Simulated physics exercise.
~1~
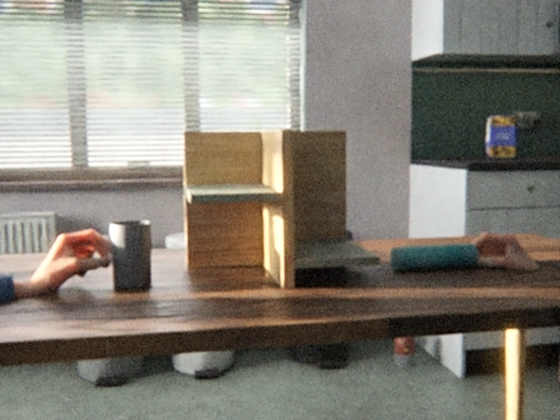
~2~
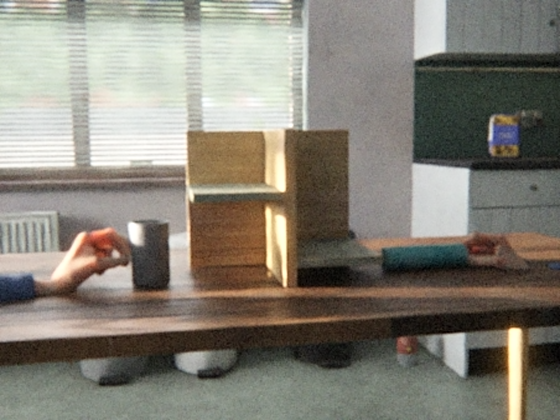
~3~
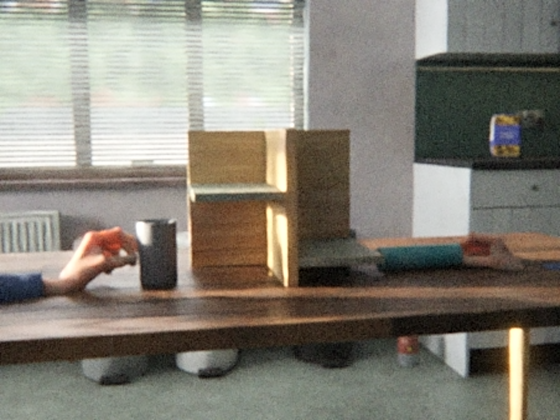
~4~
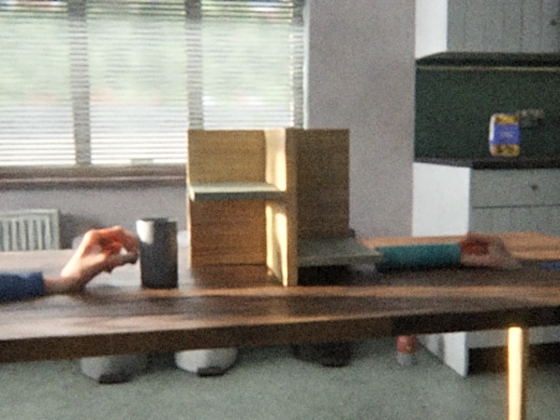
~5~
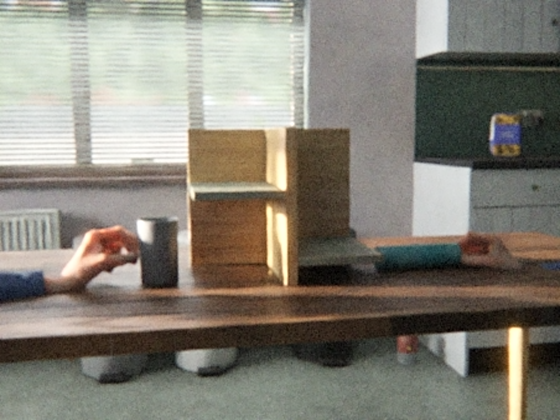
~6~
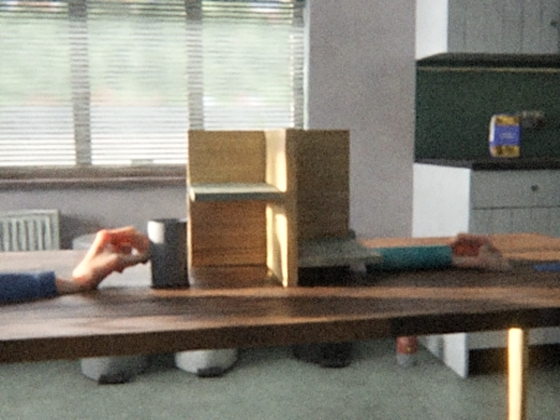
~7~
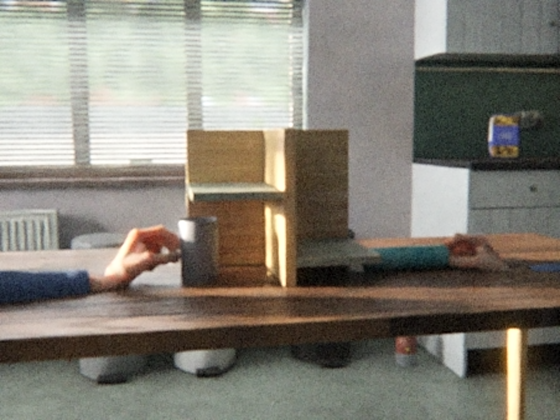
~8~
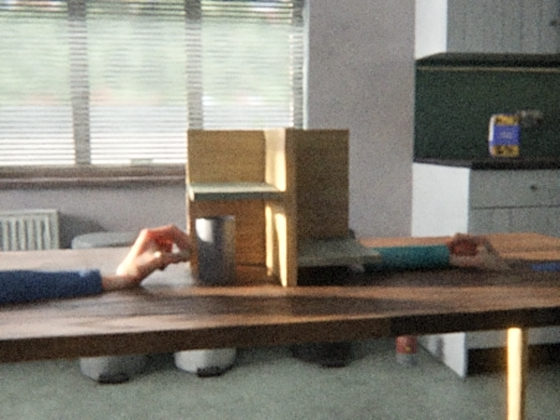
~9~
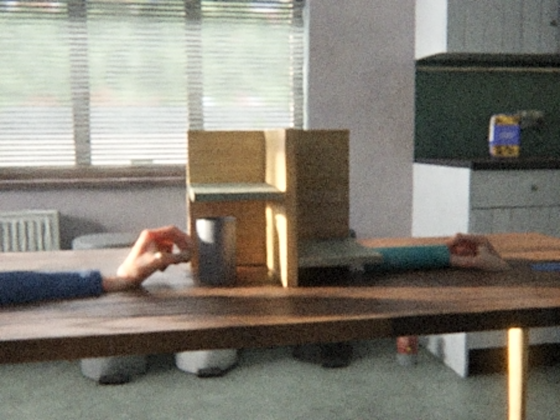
A dark grey beaker stands upright at the left of a wooden table, seen from the side in a room with a blind-covered window, while a turquoise cylinder lies on its side at the right. Between them is a wooden rack with a low shelf on each side. A hand at each end pushes its object inward, and both pause before edging closer. The cylinder comes to a stop at the edge of the right shelf, its hand still behind it. The beaker keeps sliding right, passes beneath the left shelf and ends upright under it.
